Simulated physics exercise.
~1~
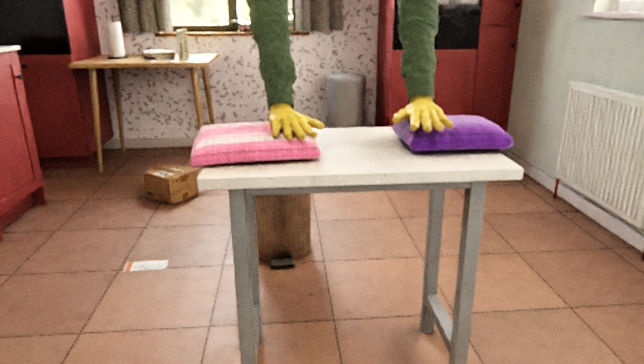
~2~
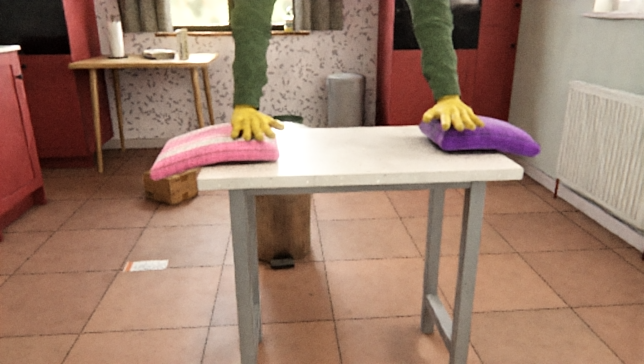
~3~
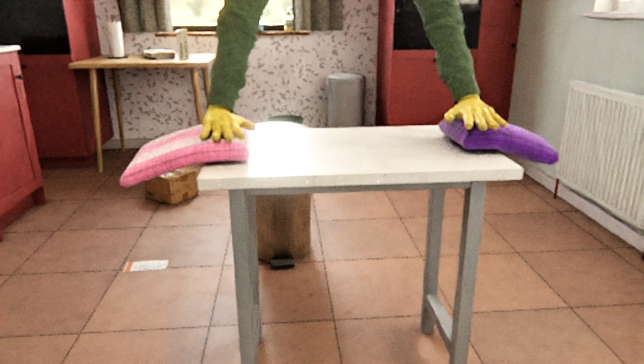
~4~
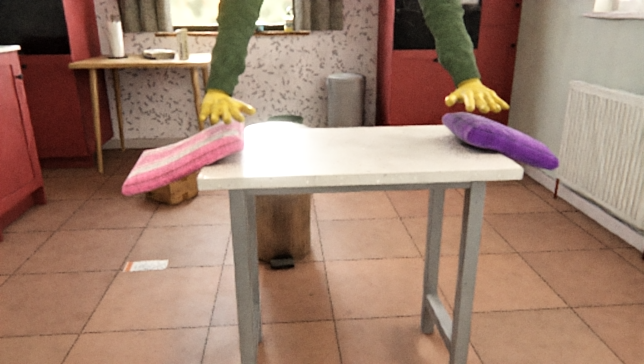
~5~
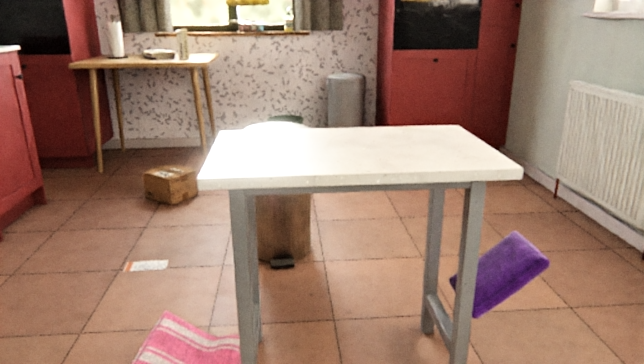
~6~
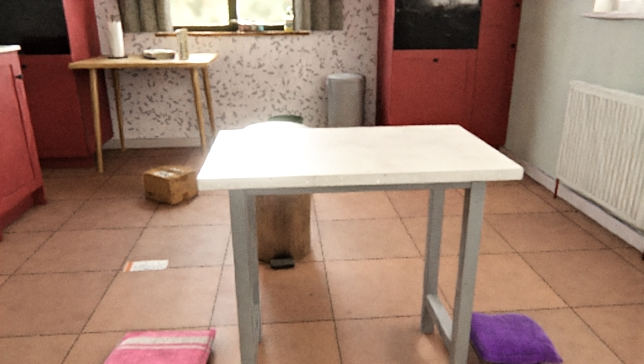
In the video, two yellow-gloved hands push a pink pad and a purple sack outward past opposite ends of a white-topped bench, then let go. Both tip off and fall, ending up on the tiled floor, the pink one at left and the purple one at right.
